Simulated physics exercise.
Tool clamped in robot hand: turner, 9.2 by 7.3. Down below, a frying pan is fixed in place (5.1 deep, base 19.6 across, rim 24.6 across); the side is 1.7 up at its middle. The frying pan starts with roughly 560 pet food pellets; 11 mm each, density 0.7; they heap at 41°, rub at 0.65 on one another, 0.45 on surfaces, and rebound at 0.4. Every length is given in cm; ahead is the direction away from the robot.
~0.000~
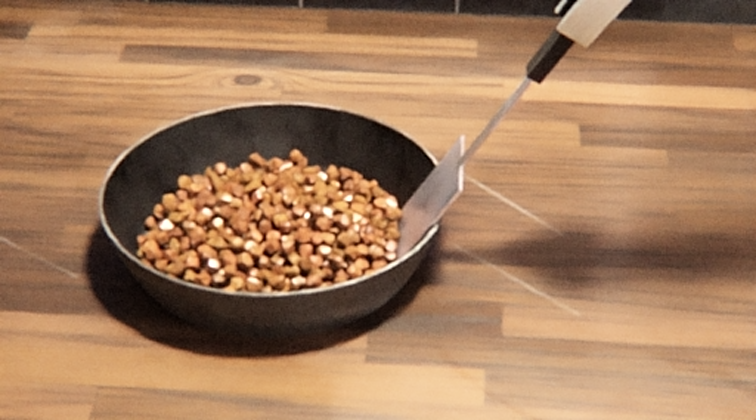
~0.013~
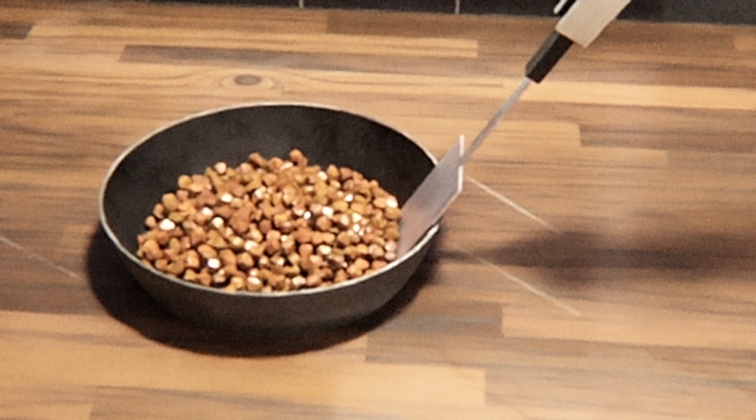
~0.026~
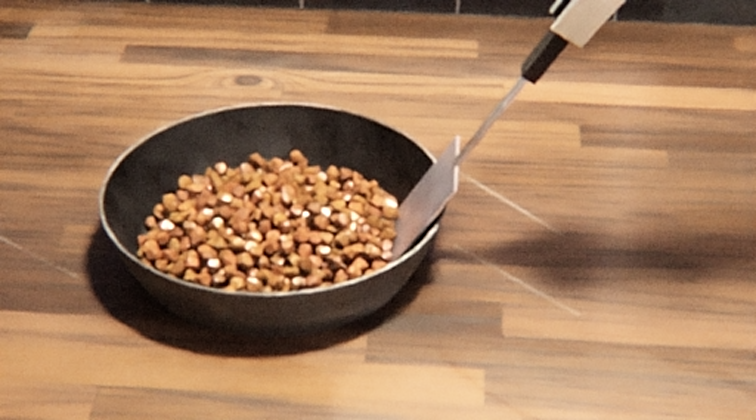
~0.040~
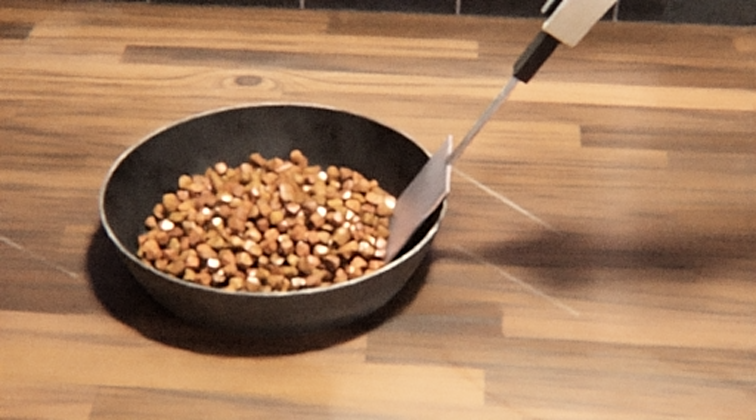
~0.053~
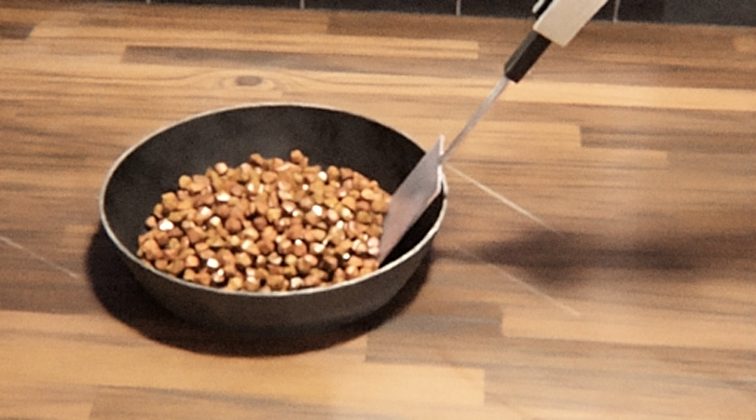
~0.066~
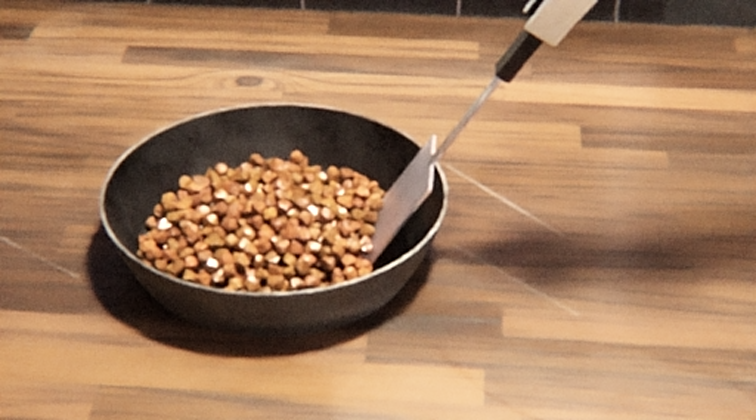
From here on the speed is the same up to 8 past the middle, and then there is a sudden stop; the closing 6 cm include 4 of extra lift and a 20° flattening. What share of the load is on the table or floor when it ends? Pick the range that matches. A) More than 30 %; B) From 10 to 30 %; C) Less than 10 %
Less than 10 % (C).
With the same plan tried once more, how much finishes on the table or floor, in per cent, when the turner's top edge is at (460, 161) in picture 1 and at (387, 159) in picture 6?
Some 20 percent ends up on the table or floor.
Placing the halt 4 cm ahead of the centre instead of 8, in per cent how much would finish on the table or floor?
In that case about 0 percent ends on the table or floor.
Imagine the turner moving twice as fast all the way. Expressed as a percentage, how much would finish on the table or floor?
Near 15 %.
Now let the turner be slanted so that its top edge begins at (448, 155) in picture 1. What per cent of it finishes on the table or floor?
About 5 per cent.
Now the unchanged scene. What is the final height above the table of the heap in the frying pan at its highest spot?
Height at the end: Around 7.0 cm.
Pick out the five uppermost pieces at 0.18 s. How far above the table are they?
I'd put them at about 5 centimetres above the table.
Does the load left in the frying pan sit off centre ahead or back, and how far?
Ahead, by about 4.0 cm.
After 0.18 s, sloping 58°, highest piece 5 above the table; 559 in the frying pan.
After 0.30 s, sloping 50°, highest piece 7 above the table; 559 in the frying pan.
After 0.56 s, sloping 38°, highest piece 7 above the table; 549 in the frying pan, 9 on the table or floor, 1 on the blade or in flight.
After 1.61 s, sloping 38°, highest piece 7 above the table; 548 in the frying pan, 11 on the table or floor.
In the end, 548 in the frying pan, 11 on the table or floor. That is 2 % on the table or floor.
